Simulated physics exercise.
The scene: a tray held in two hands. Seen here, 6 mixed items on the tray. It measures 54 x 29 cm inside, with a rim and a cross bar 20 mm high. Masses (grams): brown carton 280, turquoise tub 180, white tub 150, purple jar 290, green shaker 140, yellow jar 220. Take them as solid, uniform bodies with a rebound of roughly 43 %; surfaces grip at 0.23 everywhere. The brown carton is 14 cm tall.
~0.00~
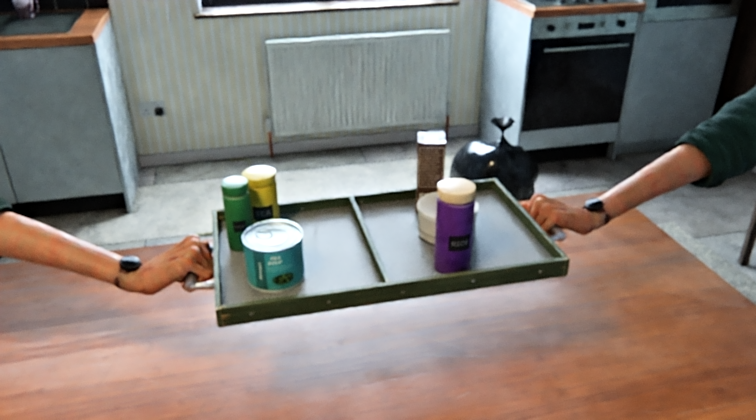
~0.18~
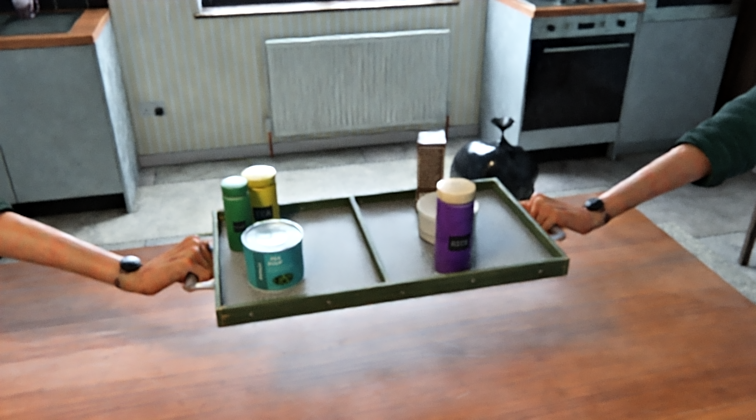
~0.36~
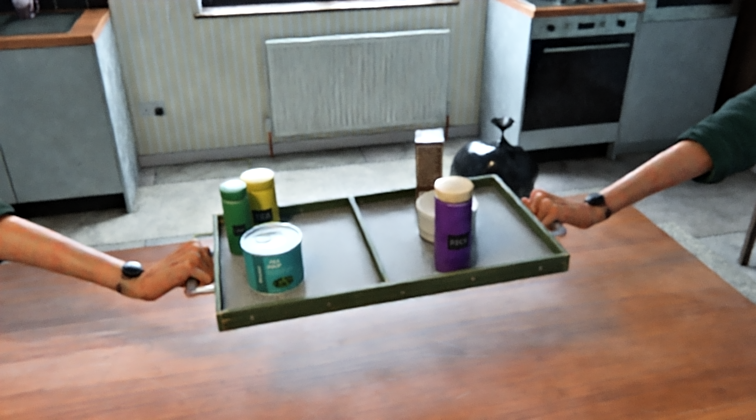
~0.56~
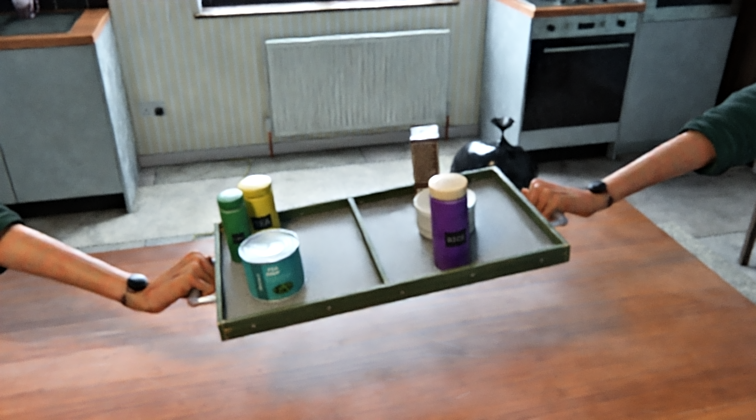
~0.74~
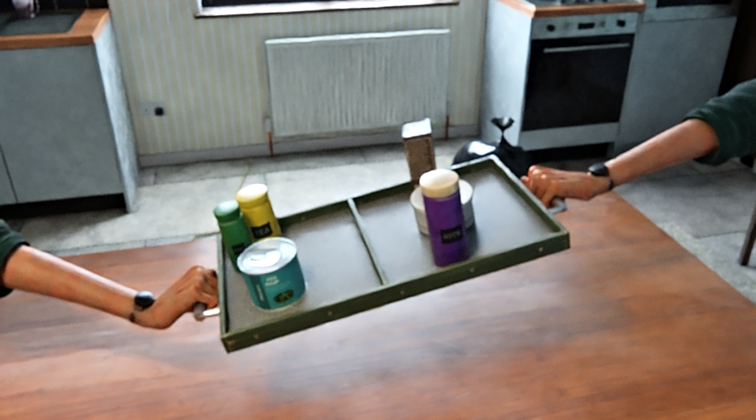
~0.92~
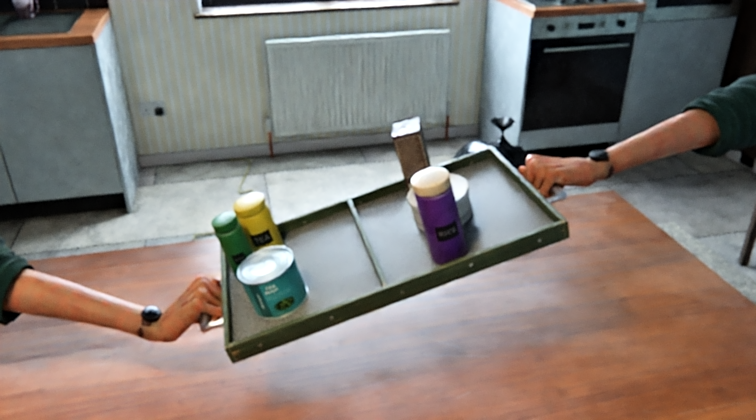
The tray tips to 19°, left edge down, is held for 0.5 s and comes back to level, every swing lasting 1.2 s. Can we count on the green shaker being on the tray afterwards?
The green shaker is still aboard.
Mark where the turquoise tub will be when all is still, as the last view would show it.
Around (247, 256).
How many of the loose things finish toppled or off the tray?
2 of them.
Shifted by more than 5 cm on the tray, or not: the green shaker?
The green shaker stays put.
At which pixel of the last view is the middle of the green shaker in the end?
Around (228, 216).
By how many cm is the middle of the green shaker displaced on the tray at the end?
Some 2 cm.
Around 1.22 s, tilt 19°, left edge down; green shaker tipped 3° against what carries it near (229, 258); brown carton shifted 7 cm; purple jar shifted 5 cm.
Around 1.62 s, tilt 19°, left edge down; green shaker shifted 2 cm near (230, 258); brown carton on its side; purple jar on its side.
Around 2.42 s, tilt 9°, left edge down; green shaker shifted 2 cm near (227, 236); brown carton on its side; purple jar on its side.
Finally (5.4 s), on their side or leaning hard on the tray, brown carton and purple jar; not toppled but over 5 cm from the start, white tub and yellow jar; the other 2 still in place (within 5 cm). Final places as that camera would see them, green shaker near (229, 216).
